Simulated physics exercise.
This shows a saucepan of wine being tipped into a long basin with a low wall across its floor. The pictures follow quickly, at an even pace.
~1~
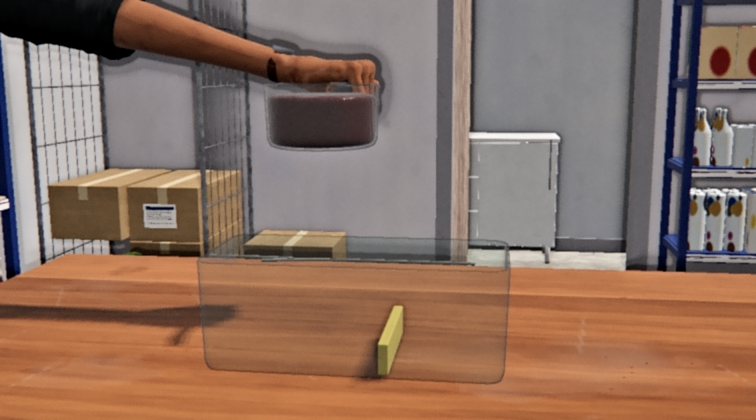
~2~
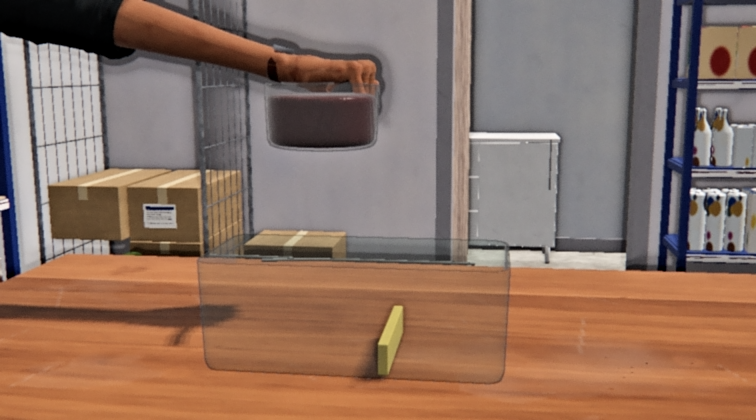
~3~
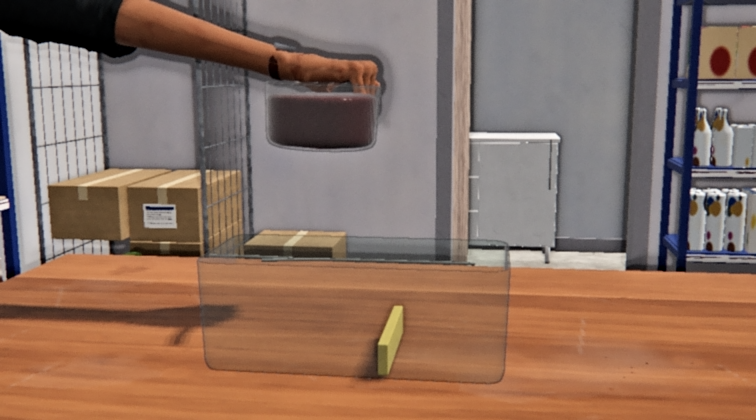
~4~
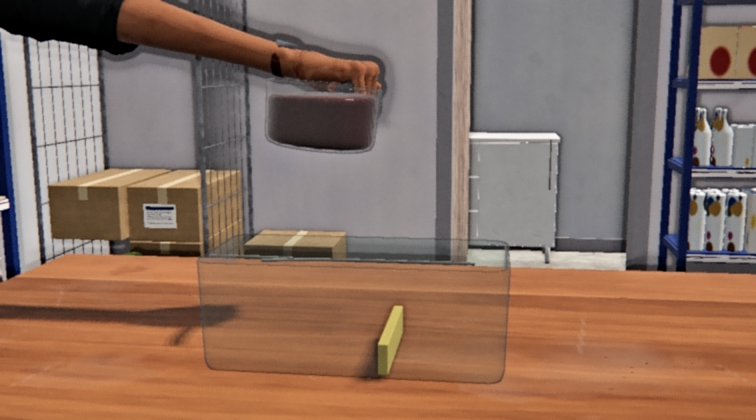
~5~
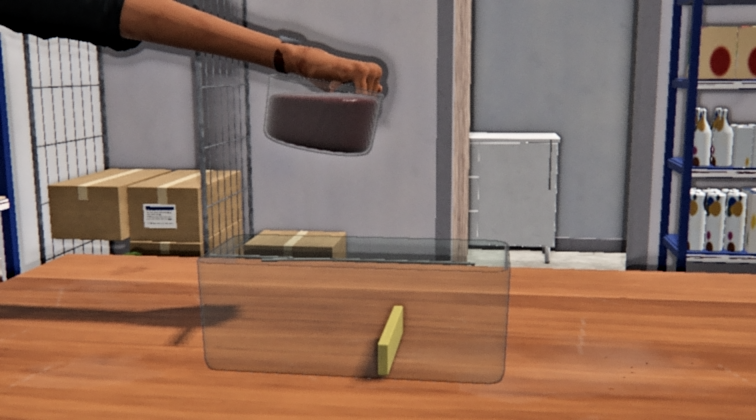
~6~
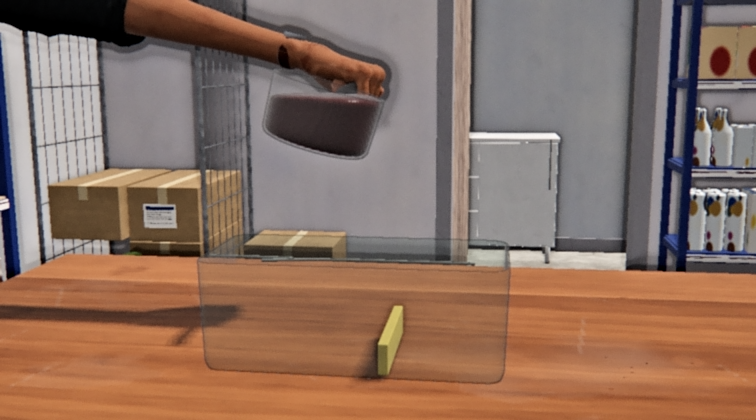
A hand slowly tilts a clear container of dark red liquid rightward above a long basin.
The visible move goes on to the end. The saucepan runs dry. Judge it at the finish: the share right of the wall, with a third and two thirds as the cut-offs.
At the finish, the right of the wall has over two thirds.
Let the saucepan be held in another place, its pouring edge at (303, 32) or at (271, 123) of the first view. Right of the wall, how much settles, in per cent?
Start one gives close to 35 percent, start two close to 10 percent.
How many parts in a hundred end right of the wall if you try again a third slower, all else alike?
I'd say roughly 85 in every hundred ends up there.
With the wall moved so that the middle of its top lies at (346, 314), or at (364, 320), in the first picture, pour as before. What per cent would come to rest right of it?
Respectively 95 and 95 per cent, approximately.
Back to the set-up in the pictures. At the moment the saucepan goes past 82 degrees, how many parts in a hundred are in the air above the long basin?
Near 45 in a hundred.
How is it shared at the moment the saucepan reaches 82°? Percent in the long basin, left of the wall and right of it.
Some 0 per cent left and 15 right.
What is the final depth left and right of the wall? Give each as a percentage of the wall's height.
Levels: Left around 10 per cent, right around 80 per cent.
A moment on, the saucepan is tipped on its side and 41 per cent is still to pour, 0 is left of the wall and 16 right of it.
Next, the saucepan is tipped right over and 4 per cent is still to pour, 9 is left of the wall and 78 right of it.
Then the saucepan is tipped right over and 0 per cent is still to pour, 19 is left of the wall and 80 right of it.
Later the saucepan is tipped right over and 0 per cent is still to pour, 20 is left of the wall and 79 right of it.
At rest 20 per cent lies left of the wall, 79 right of it and 1 outside.
